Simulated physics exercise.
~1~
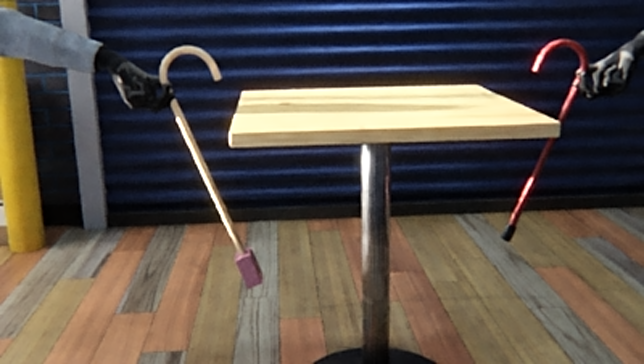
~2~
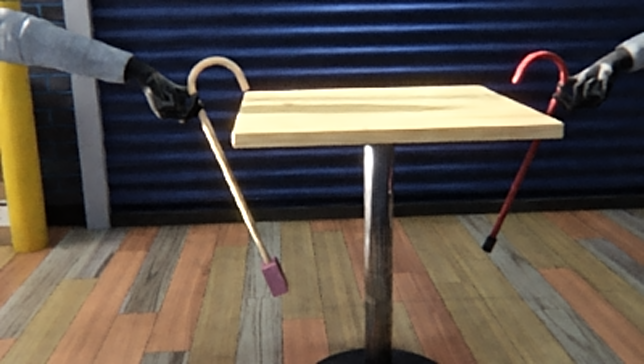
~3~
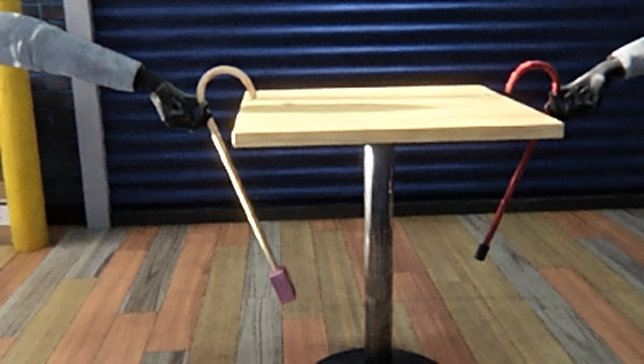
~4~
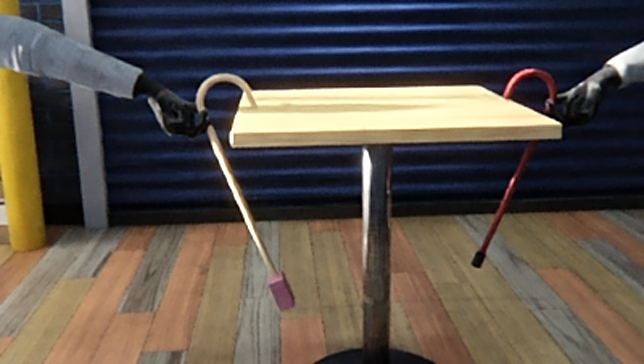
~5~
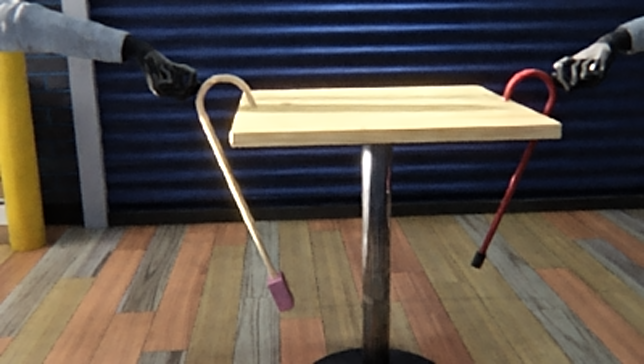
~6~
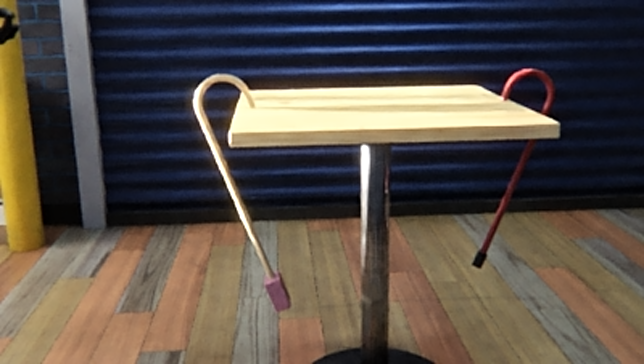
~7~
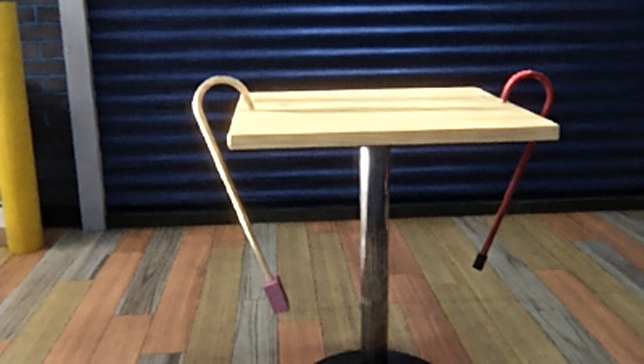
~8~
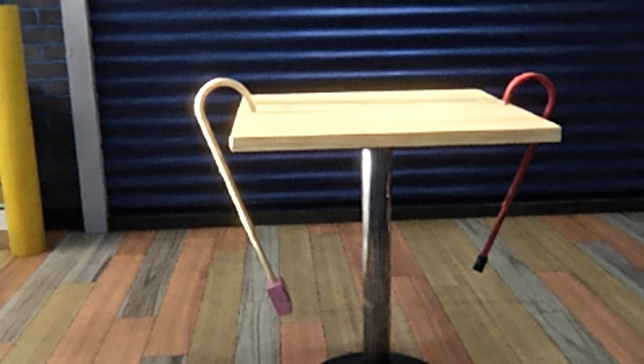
Two hooked handles, one pale and one red, are hung on a table's edges and released, staying put.
